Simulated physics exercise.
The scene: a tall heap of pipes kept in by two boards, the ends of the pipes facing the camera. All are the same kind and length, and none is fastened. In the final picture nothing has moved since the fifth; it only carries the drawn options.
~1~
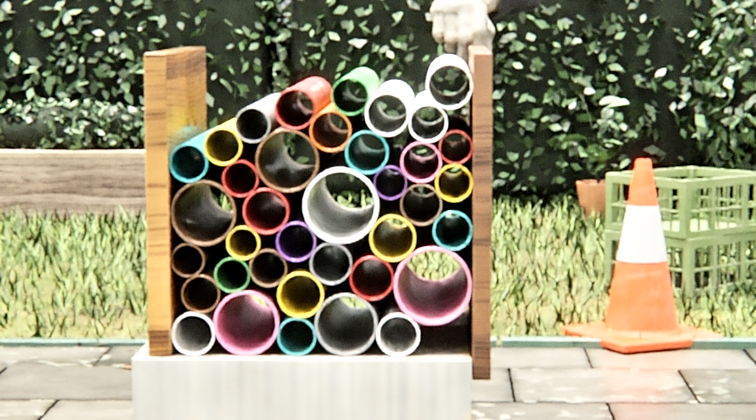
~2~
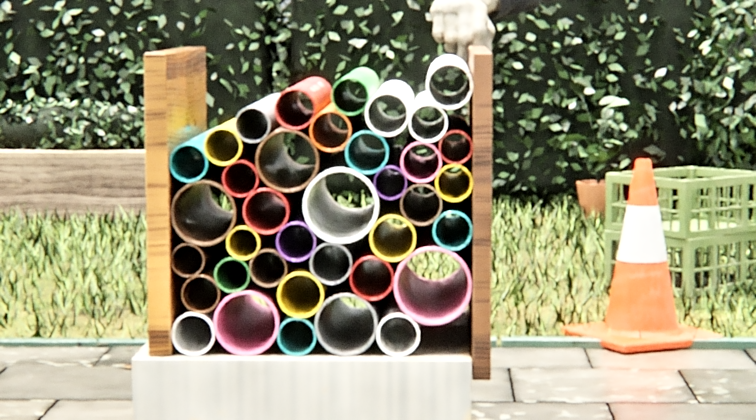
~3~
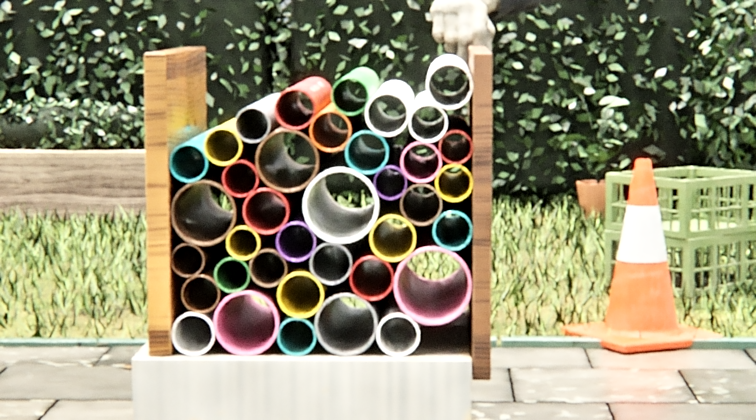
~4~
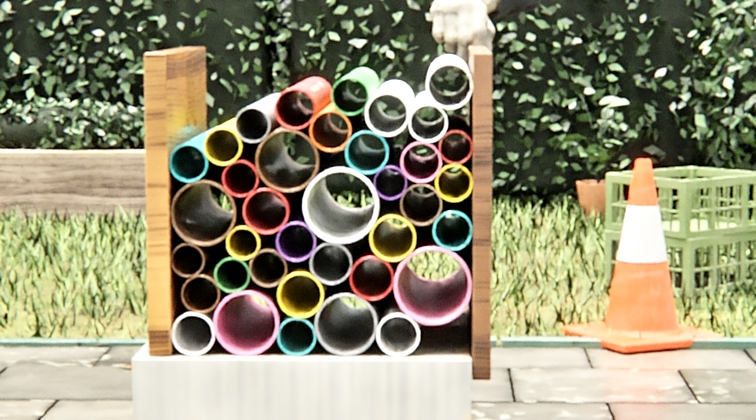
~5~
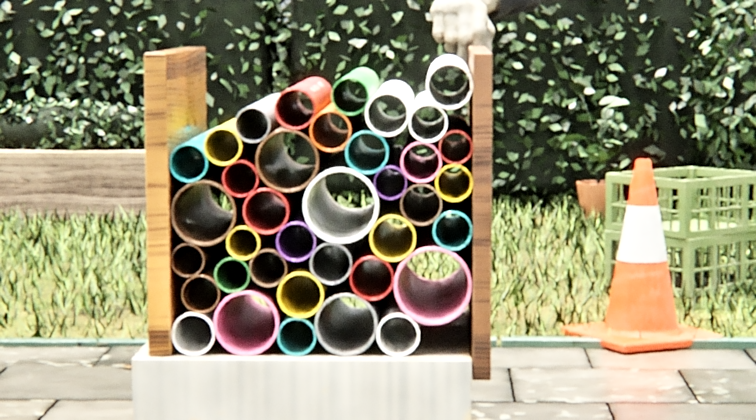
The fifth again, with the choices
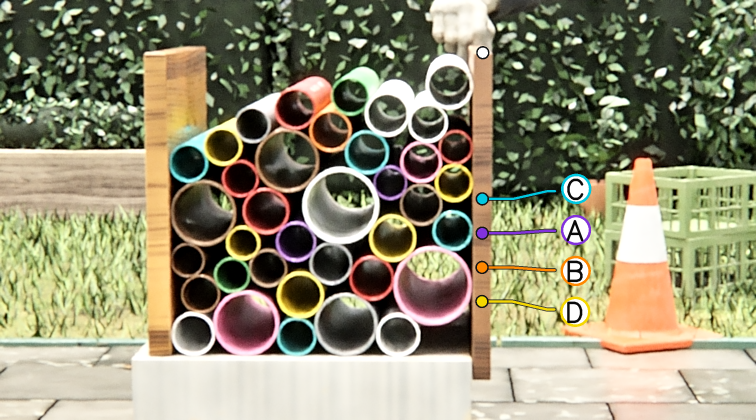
A pale hand stays at the right board's top while the stacked colourful pipes remain still.
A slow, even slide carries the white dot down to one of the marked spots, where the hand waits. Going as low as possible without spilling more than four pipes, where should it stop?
At most to C.
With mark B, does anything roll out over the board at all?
Yes, at B.
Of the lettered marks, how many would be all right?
One of them.
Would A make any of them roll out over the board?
Yes.
On the marked copy, A at (482, 233); B at (482, 267); C at (482, 199); D at (482, 301); the white dot at (483, 52).
Taking C. A third of the way, top of the board (473, 119).
Two thirds of the way, top of the board (473, 194).
When it is over, top of the board (473, 198), three out over the board.
As for the rest, A more than four out over the board; B more than four out over the board; D more than four out over the board.
